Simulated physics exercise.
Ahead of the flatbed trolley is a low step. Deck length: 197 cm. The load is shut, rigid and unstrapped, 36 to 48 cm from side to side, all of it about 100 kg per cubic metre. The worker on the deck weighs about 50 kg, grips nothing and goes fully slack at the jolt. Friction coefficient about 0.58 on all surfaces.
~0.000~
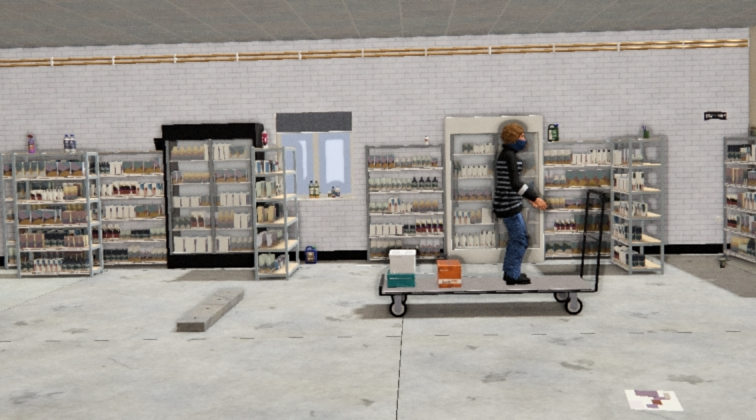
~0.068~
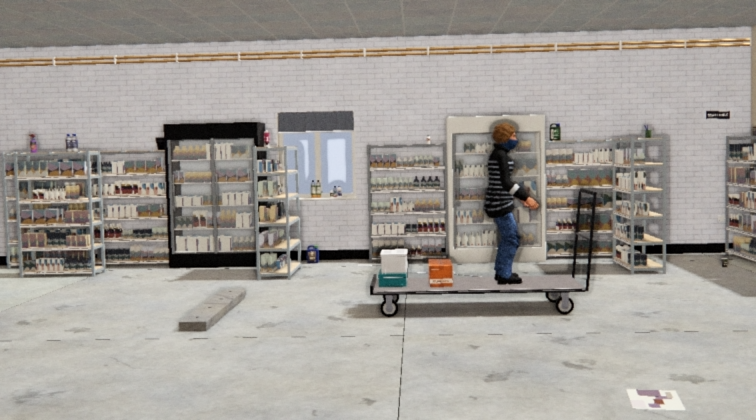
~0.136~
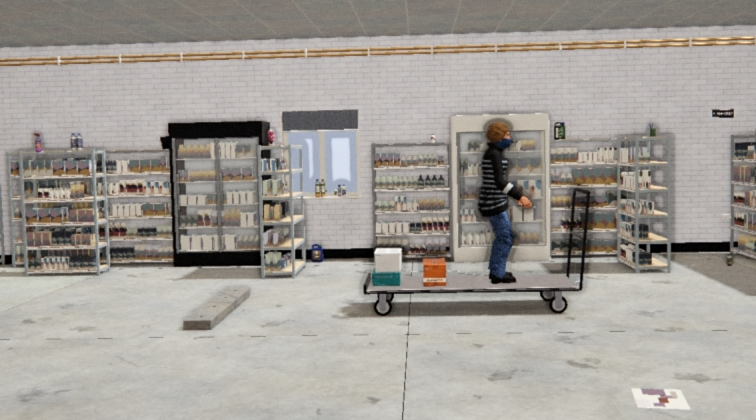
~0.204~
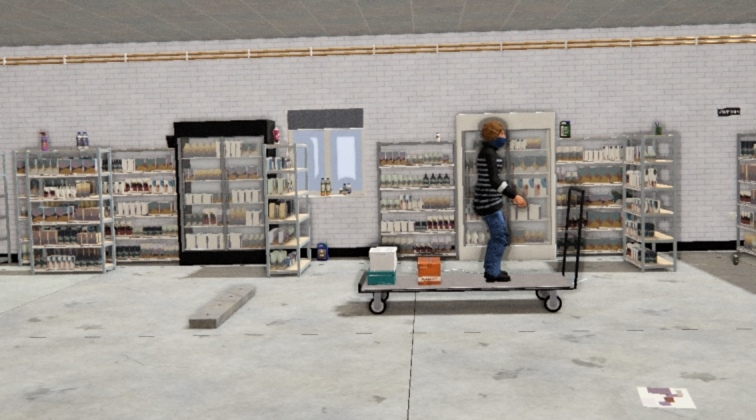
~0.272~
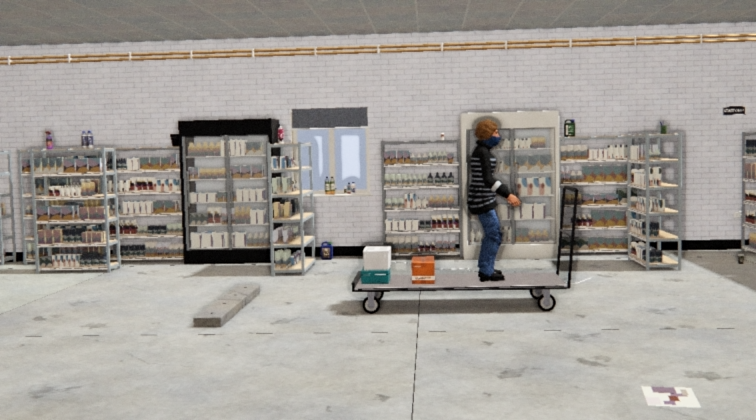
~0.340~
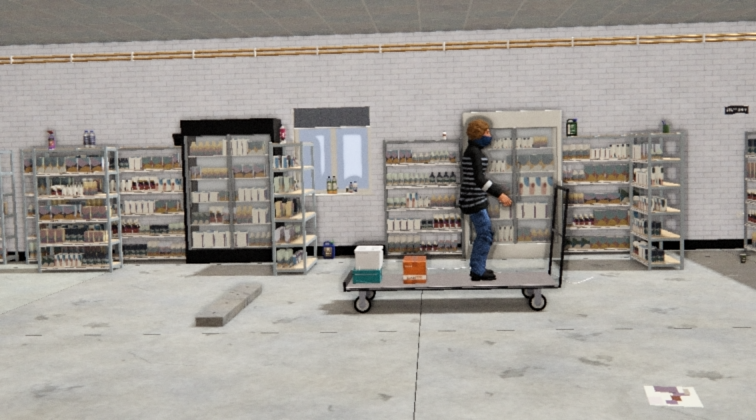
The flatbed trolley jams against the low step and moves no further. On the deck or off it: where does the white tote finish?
The white tote goes over the front rim at this speed.
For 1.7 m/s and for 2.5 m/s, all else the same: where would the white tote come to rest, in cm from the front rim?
About 50 cm past and 100 cm past.
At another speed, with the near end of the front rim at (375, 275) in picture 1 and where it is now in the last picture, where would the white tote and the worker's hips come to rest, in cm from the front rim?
Then white 10 behind, hips 80 behind.
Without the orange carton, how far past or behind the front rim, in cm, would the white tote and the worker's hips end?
In that case white 40 past, hips 50 behind.
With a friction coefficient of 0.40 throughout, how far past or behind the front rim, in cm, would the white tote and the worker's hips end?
Then white 40 past, hips 80 behind.
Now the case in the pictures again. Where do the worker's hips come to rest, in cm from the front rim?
About 80 cm behind the rim.
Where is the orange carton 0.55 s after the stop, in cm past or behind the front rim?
Some 40 cm behind it.
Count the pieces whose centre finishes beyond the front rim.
1 in all.
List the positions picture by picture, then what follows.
The first frame shows white tote (403, 262), orange carton (449, 273), rim corner (380, 292); 0 cm covered, 162 to go.
The second frame shows white tote (394, 261), orange carton (440, 273), rim corner (372, 291); 10 cm covered, 152 to go.
The third frame shows white tote (388, 260), orange carton (434, 272), rim corner (365, 290); 20 cm covered, 142 to go.
The fourth frame shows white tote (383, 259), orange carton (429, 271), rim corner (360, 289); 30 cm covered, 132 to go.
The fifth frame shows white tote (377, 258), orange carton (423, 270), rim corner (353, 288); 40 cm covered, 122 to go.
The sixth frame shows white tote (369, 258), orange carton (415, 269), rim corner (345, 288); 50 cm covered, 112 to go. Speed about 1.5 m/s.
The wheels strike at 1.09 s.
After 1.34 s the white tote is 1 cm behind the rim, tilted 15°, near (235, 260) in the last picture's view.
After 1.64 s the white tote is 18 cm past the rim, tilted 120°, near (218, 286) in the last picture's view.
After 2.09 s the white tote is 35 cm past the rim, tilted 180°, near (201, 300) in the last picture's view.
At rest, 3.8 s, past the rim, white tote; behind it, teal toolbox, orange carton and the worker's hips.
